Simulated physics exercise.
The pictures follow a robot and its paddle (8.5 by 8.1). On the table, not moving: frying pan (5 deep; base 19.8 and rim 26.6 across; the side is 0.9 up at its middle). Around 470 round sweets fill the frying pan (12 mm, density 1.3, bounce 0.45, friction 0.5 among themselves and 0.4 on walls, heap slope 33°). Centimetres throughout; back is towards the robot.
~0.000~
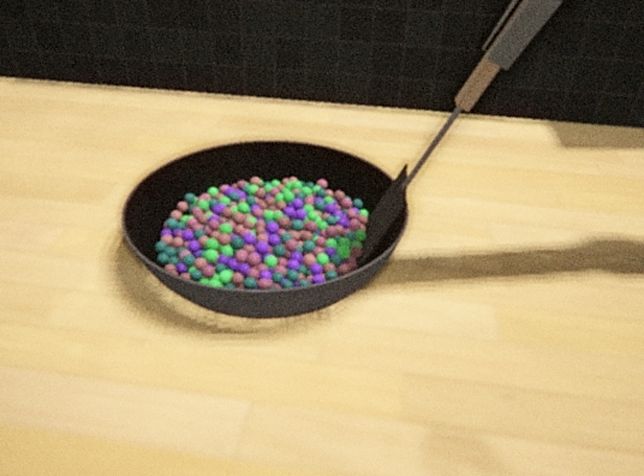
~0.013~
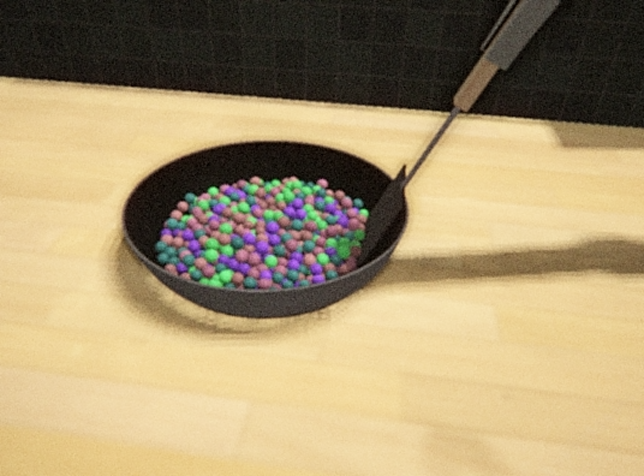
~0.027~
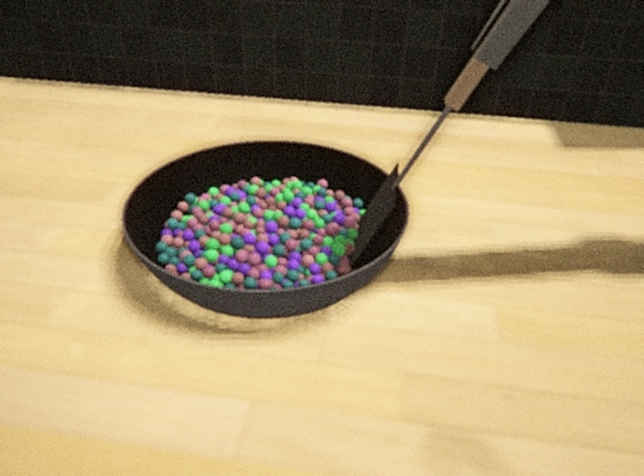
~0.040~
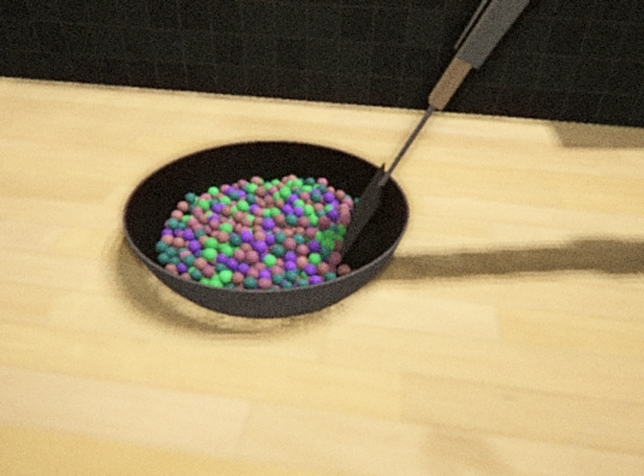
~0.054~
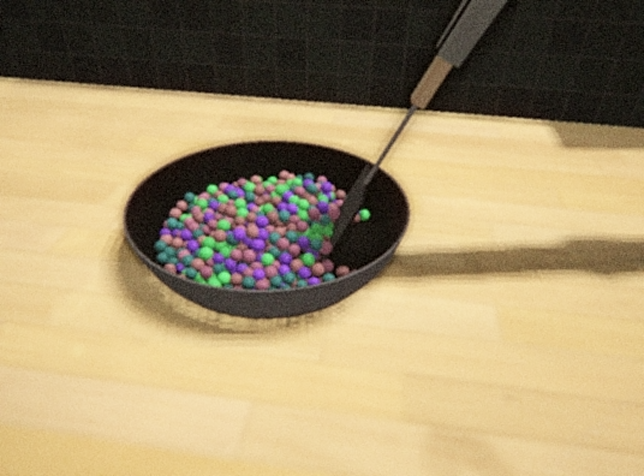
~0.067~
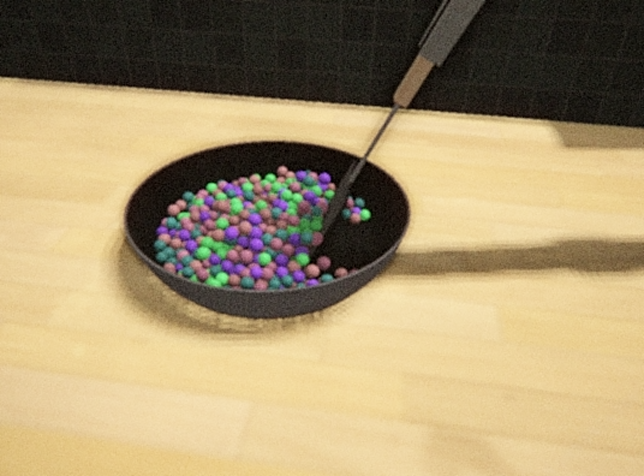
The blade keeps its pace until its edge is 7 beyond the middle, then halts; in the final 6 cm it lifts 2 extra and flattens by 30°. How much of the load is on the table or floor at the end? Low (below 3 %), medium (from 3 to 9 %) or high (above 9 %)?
A medium share, from 3 to 9 %, ends on the table or floor.
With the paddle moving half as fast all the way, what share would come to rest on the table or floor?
Then about 0 per cent.
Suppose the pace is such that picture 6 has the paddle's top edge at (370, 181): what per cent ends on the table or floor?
About 0 per cent.
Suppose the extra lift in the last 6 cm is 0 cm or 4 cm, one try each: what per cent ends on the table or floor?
Some 0 and 10 per cent.
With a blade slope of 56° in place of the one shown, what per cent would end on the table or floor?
In that case some 5 per cent.
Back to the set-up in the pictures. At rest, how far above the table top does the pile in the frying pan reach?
Some 6.0 cm.
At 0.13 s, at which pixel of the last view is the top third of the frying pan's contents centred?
Around (234, 209).
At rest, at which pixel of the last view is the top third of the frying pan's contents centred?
At about (182, 206).
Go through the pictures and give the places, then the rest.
The first picture shows paddle top edge at (406, 184), sloping 65°; upper third of the load around (269, 225), from x 160 to 365, top at y 185; 469 in the frying pan.
The second picture shows paddle top edge at (405, 184), sloping 65°; upper third of the load around (269, 225), from x 160 to 365, top at y 185.
The third picture shows paddle top edge at (397, 183), sloping 65°; upper third of the load around (277, 224), from x 160 to 365, top at y 185.
The fourth picture shows paddle top edge at (383, 182), sloping 65°; upper third of the load around (280, 223), from x 160 to 365, top at y 180.
The fifth picture shows paddle top edge at (367, 181), sloping 65°; upper third of the load around (276, 221), from x 160 to 365, top at y 175.
The sixth picture shows paddle top edge at (351, 180), sloping 65°; upper third of the load around (274, 218), from x 160 to 365, top at y 170; 469 in the frying pan.
By 0.10 s, sloping 65°, highest piece 7 above the table; 469 in the frying pan.
By 0.13 s, sloping 55°, highest piece 7 above the table; 469 in the frying pan.
By 0.35 s, sloping 35°, highest piece 6 above the table; 447 in the frying pan, 20 on the table or floor, 2 on the blade or in flight.
By 1.40 s, sloping 35°, highest piece 6 above the table; 445 in the frying pan, 24 on the table or floor.
Final count, 445 in the frying pan, 24 on the table or floor. That is 5 % on the table or floor.
